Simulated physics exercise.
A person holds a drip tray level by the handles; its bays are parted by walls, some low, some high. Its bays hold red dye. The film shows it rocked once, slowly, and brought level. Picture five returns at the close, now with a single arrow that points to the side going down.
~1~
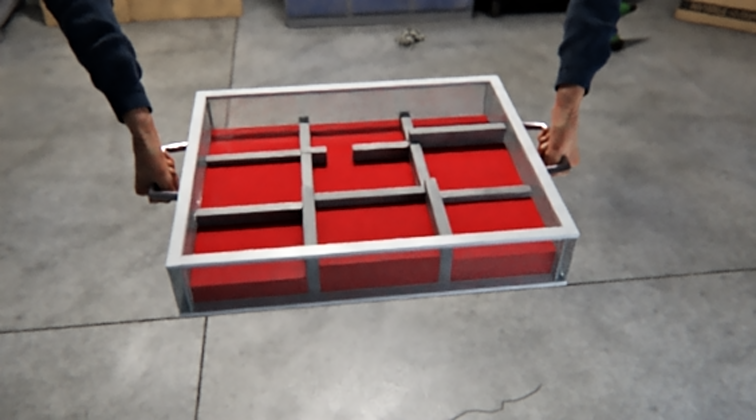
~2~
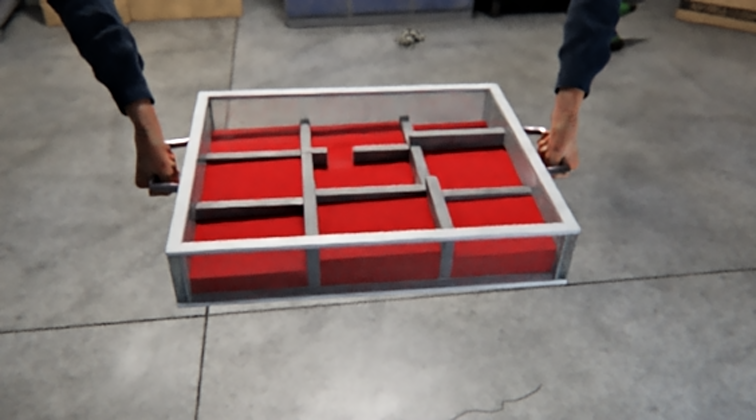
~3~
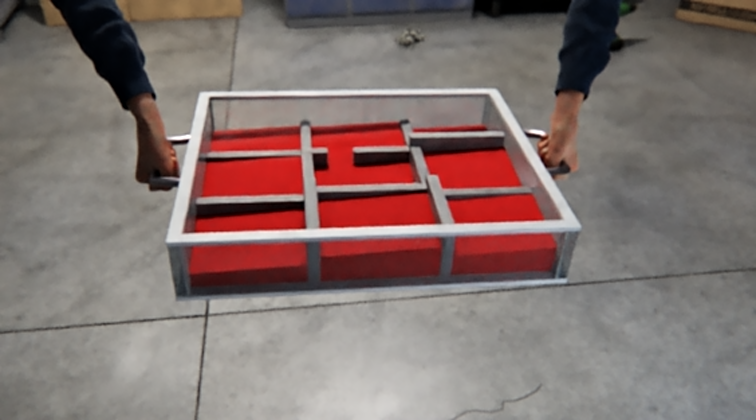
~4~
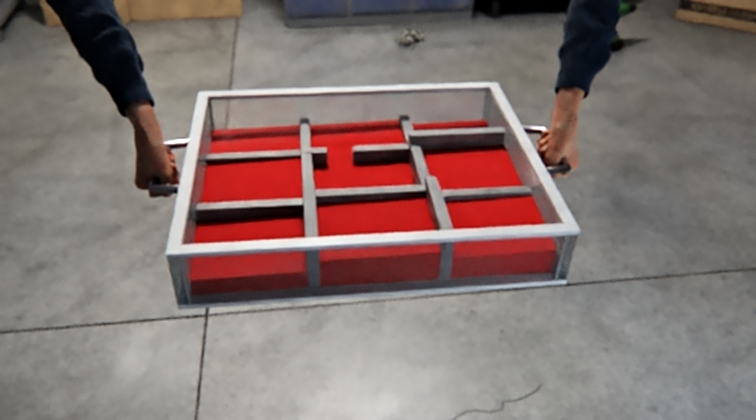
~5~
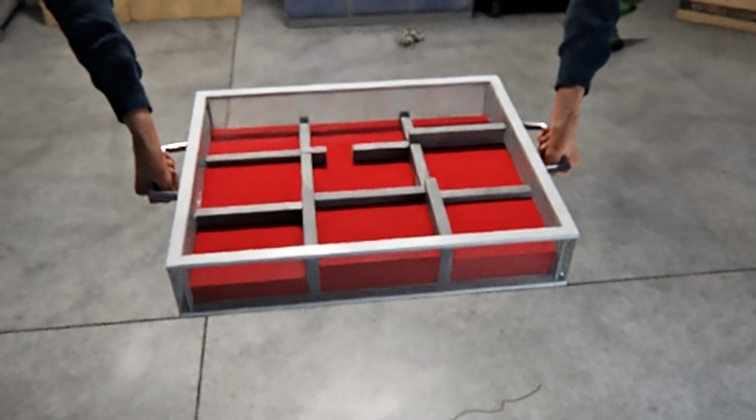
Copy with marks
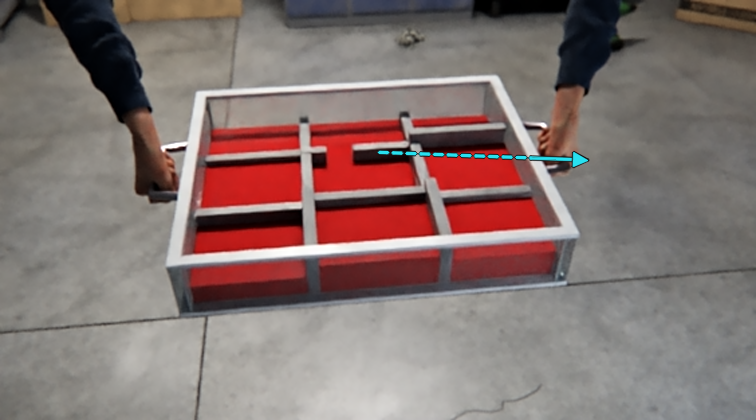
The clip shows two hands gripping the handles of a clear-sided, walled tray of red dye on a gray floor, tilting it slightly toward the back right, then bringing it back level as the dye stays within its bays.
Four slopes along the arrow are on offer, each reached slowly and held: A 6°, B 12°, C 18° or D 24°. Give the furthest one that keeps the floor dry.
Use slope C.
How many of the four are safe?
Three of the four.
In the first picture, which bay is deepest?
That is the front middle bay.
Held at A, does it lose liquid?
No.
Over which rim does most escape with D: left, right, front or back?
The right rim.
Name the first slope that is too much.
That is slope D.
The tray is level; deepest in the front middle bay, at (375, 229), shallowest in the back right.
Tipped about 3° down to the back right; no wall is crossed.
Tipped about 6° down to the back right; no wall is crossed.
Tipped about 3° down to the back right; no wall is crossed.
The tray is level; deepest in the front middle bay, at (375, 229), shallowest in the back right.
The arrow ends at (582, 159).
Choosing A, nothing spills; the front middle bay holds the most.
Choosing B, nothing spills; the front middle bay holds the most.
Choosing C, nothing spills; the front middle bay holds the most.
Choosing D, about 8 % goes over the rim.
